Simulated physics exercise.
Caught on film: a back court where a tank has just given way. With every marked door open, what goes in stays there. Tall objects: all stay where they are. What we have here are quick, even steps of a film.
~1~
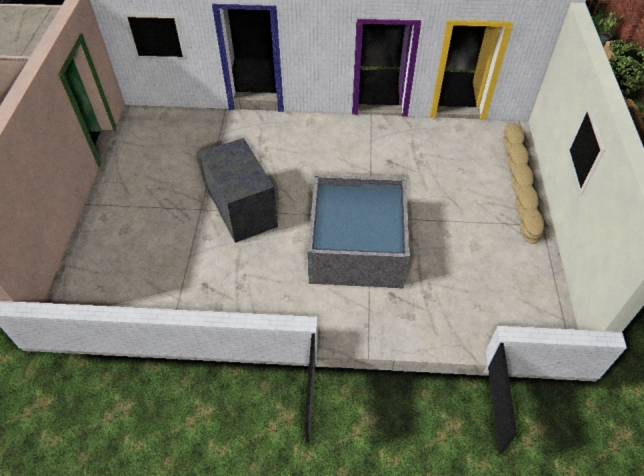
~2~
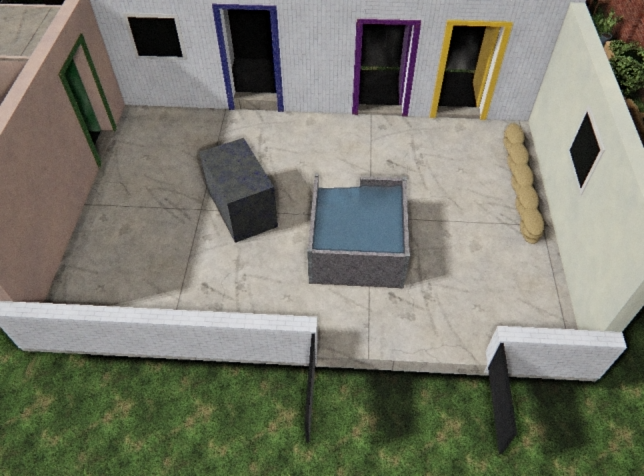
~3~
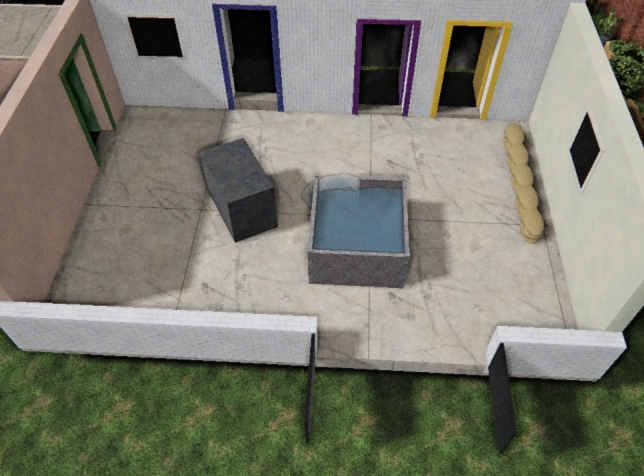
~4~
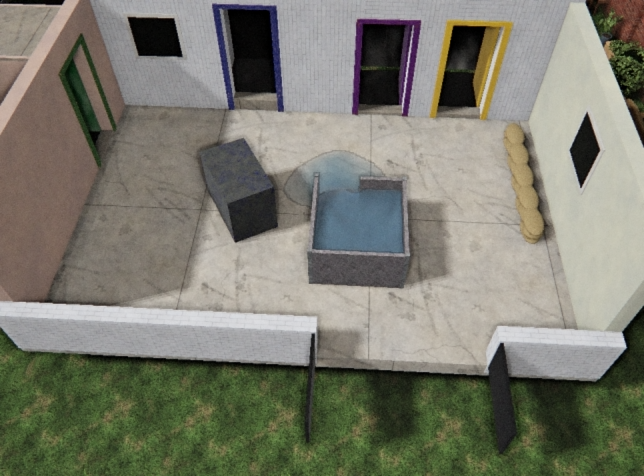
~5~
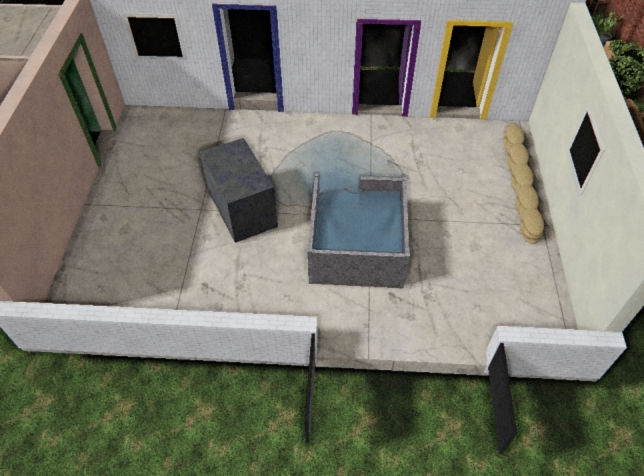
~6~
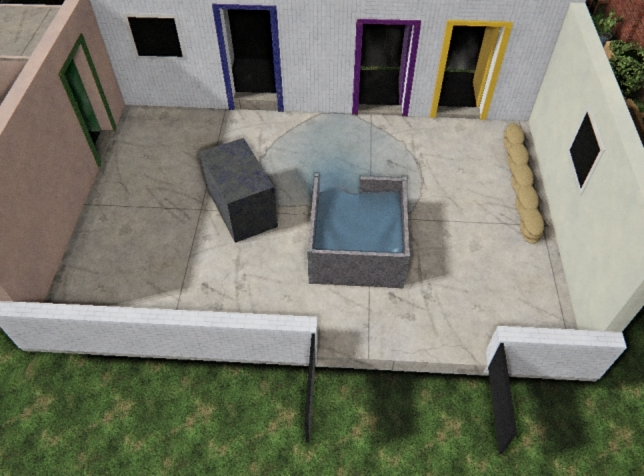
Water pouring through a gap in the far side of an open tank, spreading across the walled courtyard's pale floor toward the back wall.
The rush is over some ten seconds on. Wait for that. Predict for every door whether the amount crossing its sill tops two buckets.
Yellow door: At most two buckets. Purple door: Over two buckets. Blue door: At most two buckets. Green door: Over two buckets.
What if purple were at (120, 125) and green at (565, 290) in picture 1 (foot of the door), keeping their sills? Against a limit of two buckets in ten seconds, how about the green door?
Result - green door remains within the limit.
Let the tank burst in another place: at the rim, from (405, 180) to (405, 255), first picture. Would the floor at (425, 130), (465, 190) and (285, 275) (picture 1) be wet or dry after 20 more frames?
Following the listed order, the three come out reached by the spill, reached by the spill and not reached.
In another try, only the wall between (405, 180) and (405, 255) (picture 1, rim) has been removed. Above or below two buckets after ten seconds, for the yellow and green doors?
Verdict - yellow door breaks the limit, green door is safe.
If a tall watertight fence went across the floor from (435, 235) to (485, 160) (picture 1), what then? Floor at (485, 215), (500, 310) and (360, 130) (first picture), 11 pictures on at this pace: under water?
Results in order: Bone-dry / bone-dry / swamped.
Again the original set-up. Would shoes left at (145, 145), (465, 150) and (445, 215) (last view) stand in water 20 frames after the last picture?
In turn, the points end up soaked, soaked and high and dry.
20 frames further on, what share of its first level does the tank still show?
Near 32 in a hundred.
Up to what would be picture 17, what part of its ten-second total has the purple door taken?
Roughly 55 percent.
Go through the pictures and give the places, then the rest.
In the first picture, still water in the open tank at (359, 217).
In the second picture, the front is at a hidden place, out from the gap on the open tank's far side.
In the third picture, water pours out on the open tank's far side and has run to a hidden place.
In the fourth picture, water pours out on the open tank's far side and has run to (330, 154).
In the fifth picture, water pours out on the open tank's far side and has run to (329, 135).
In the sixth picture, the front is at (330, 113), out from the gap on the open tank's far side.
A moment on, water covers 25 % of the floor; the yellow door not reached, the purple door over two buckets in, the blue door wet at the sill, nothing in, the green door not reached.
Next, water covers 30 % of the floor; the yellow door wet at the sill, nothing in, the purple door far over two buckets in, the blue door wet at the sill, nothing in, the green door not reached.
Then, water covers 35 % of the floor; the yellow door wet at the sill, nothing in, the purple door far over two buckets in, the blue door wet at the sill, nothing in, the green door under two buckets in.
Later, water covers 65 % of the floor; the yellow door wet at the sill, nothing in, the purple door far over two buckets in, the blue door wet at the sill, nothing in, the green door over two buckets in.
In the end, water covers 90 % of the floor; the yellow door wet at the sill, nothing in, the purple door far over two buckets in, the blue door wet at the sill, nothing in, the green door over two buckets in.
